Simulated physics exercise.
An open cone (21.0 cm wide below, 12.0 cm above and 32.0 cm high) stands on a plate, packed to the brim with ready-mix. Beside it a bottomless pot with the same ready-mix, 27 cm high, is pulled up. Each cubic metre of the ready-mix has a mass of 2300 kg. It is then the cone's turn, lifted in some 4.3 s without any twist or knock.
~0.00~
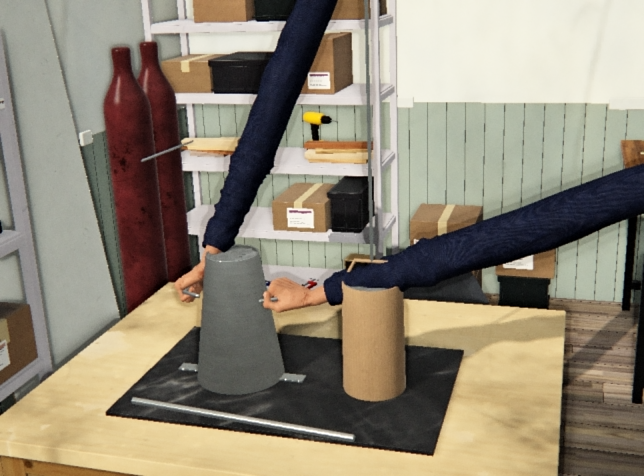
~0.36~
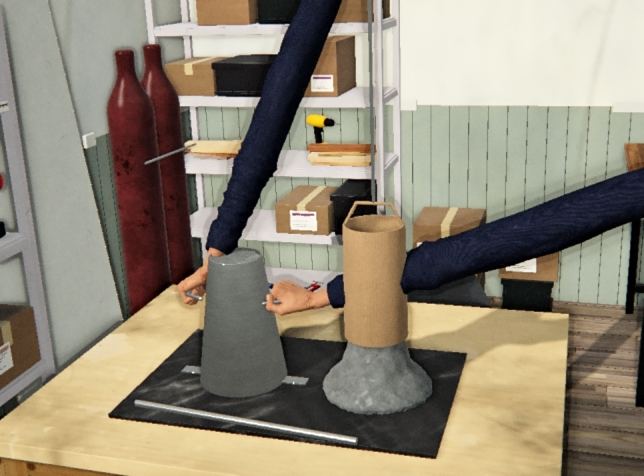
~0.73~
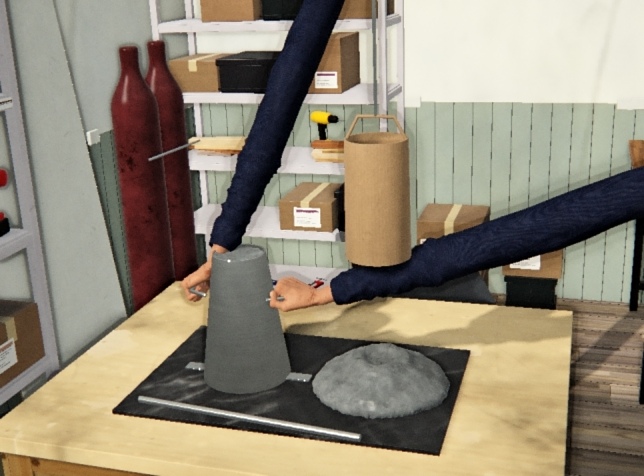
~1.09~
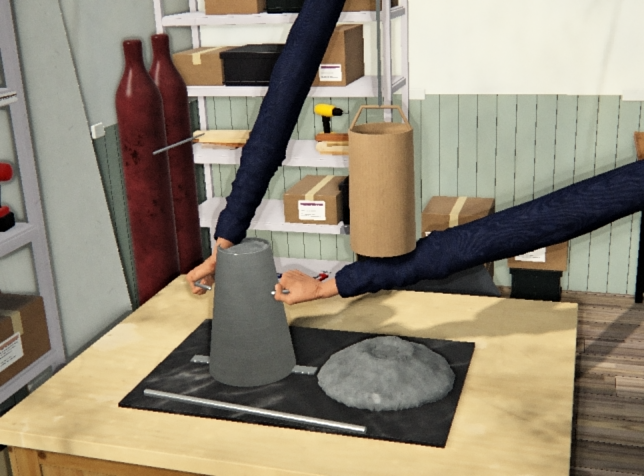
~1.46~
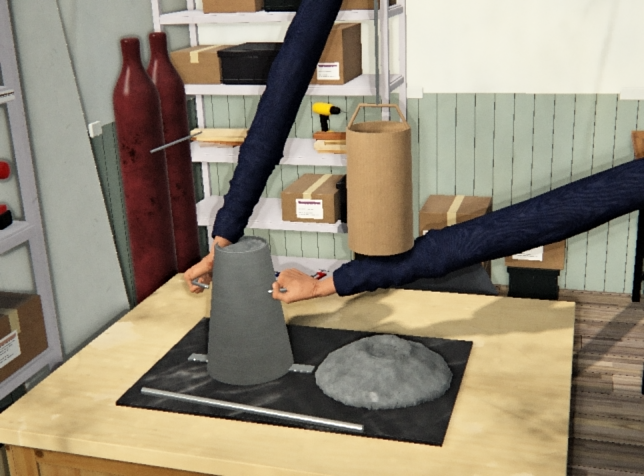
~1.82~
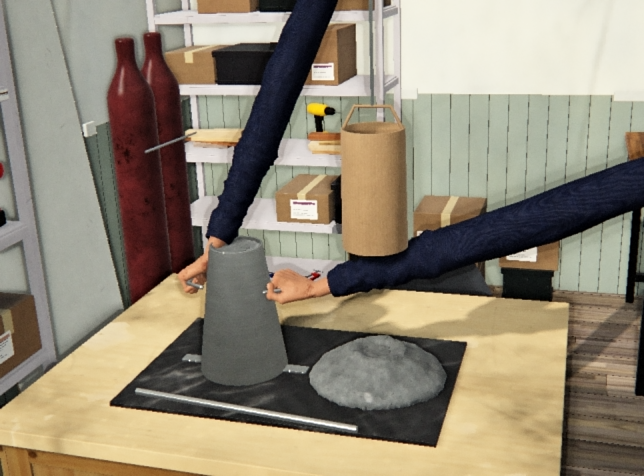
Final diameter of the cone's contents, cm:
42 cm.
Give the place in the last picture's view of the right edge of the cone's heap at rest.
About pixel (328, 363).
After 2.9 s, the cone is up 7.5 cm; the ready-mix has come down 18 cm to 14 cm and is 38 cm wide.
After 4.0 s, the cone is up 20 cm; the ready-mix has come down 22 cm to 9.8 cm and is 41 cm wide.
After 5.0 s, the cone is up 32 cm; the ready-mix has come down 22 cm to 9.7 cm and is 42 cm wide.
After 6.3 s, the cone is clear; the ready-mix has come down 22 cm to 9.6 cm and is 42 cm wide.
After 6.8 s, at rest, the cone is clear; the ready-mix has come down 22 cm to 9.6 cm and is 42 cm wide.
